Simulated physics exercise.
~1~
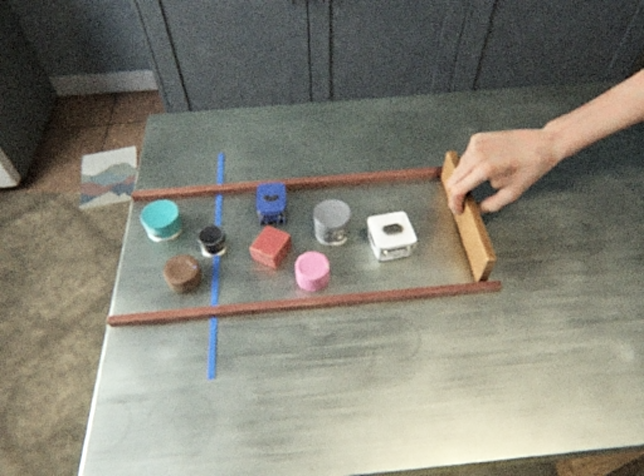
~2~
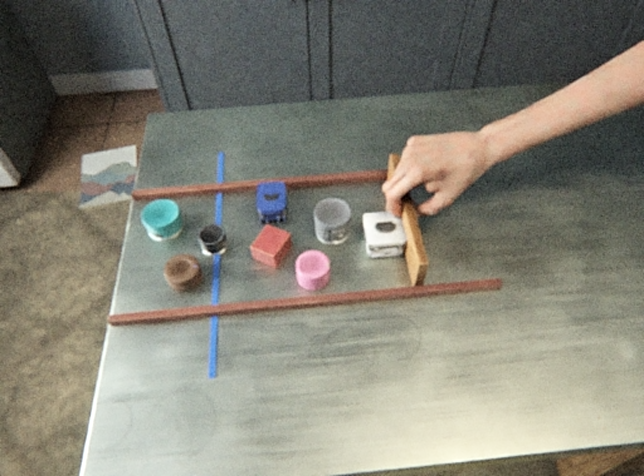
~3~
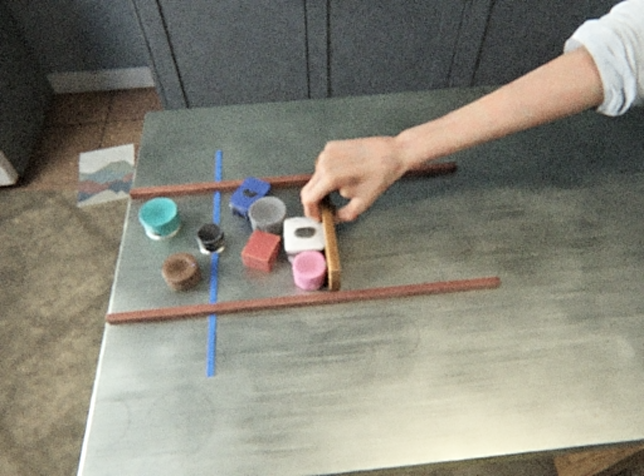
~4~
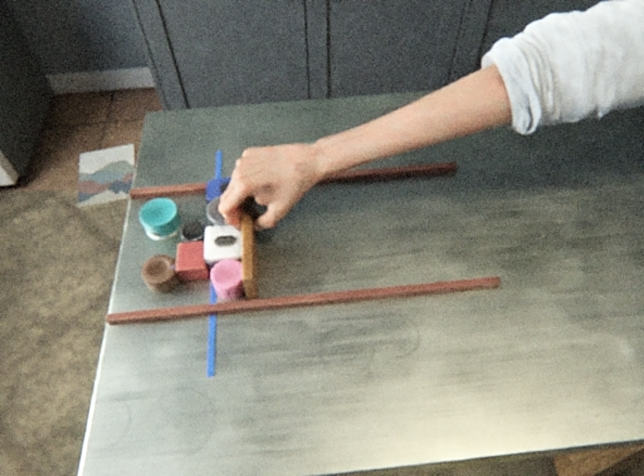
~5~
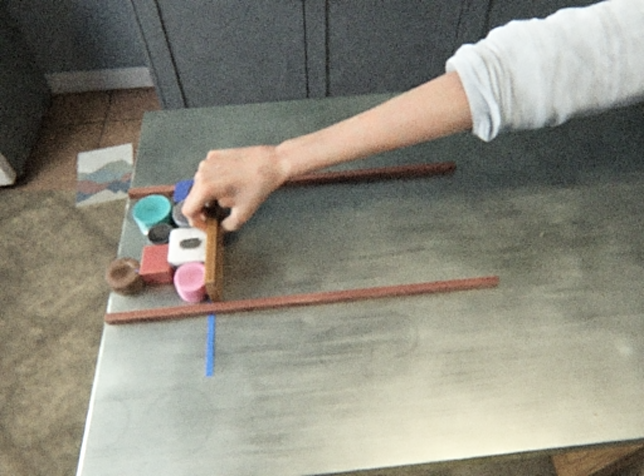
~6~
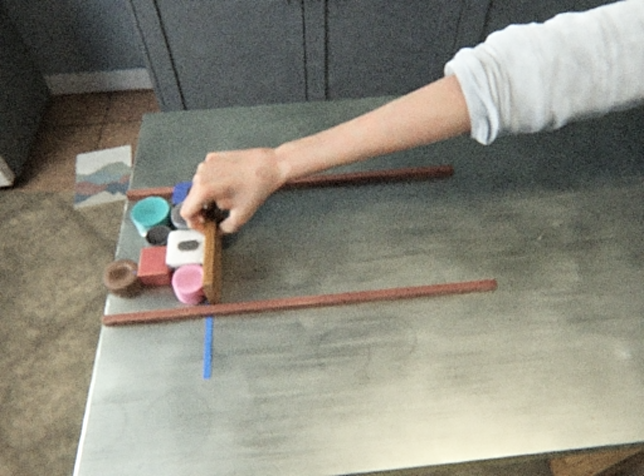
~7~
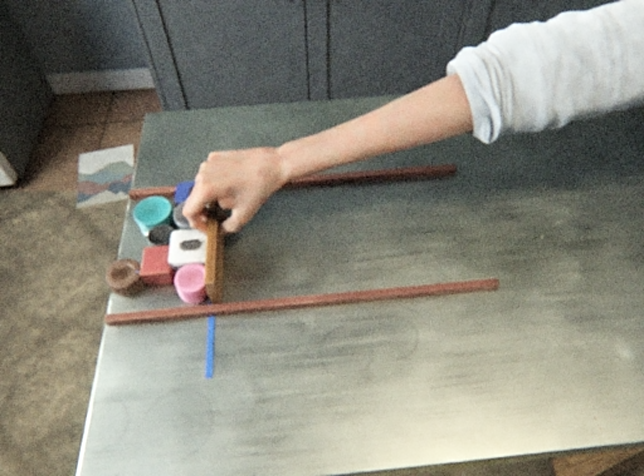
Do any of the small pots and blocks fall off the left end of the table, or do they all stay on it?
They all stay on the table, bunched together near its left end in front of the board.
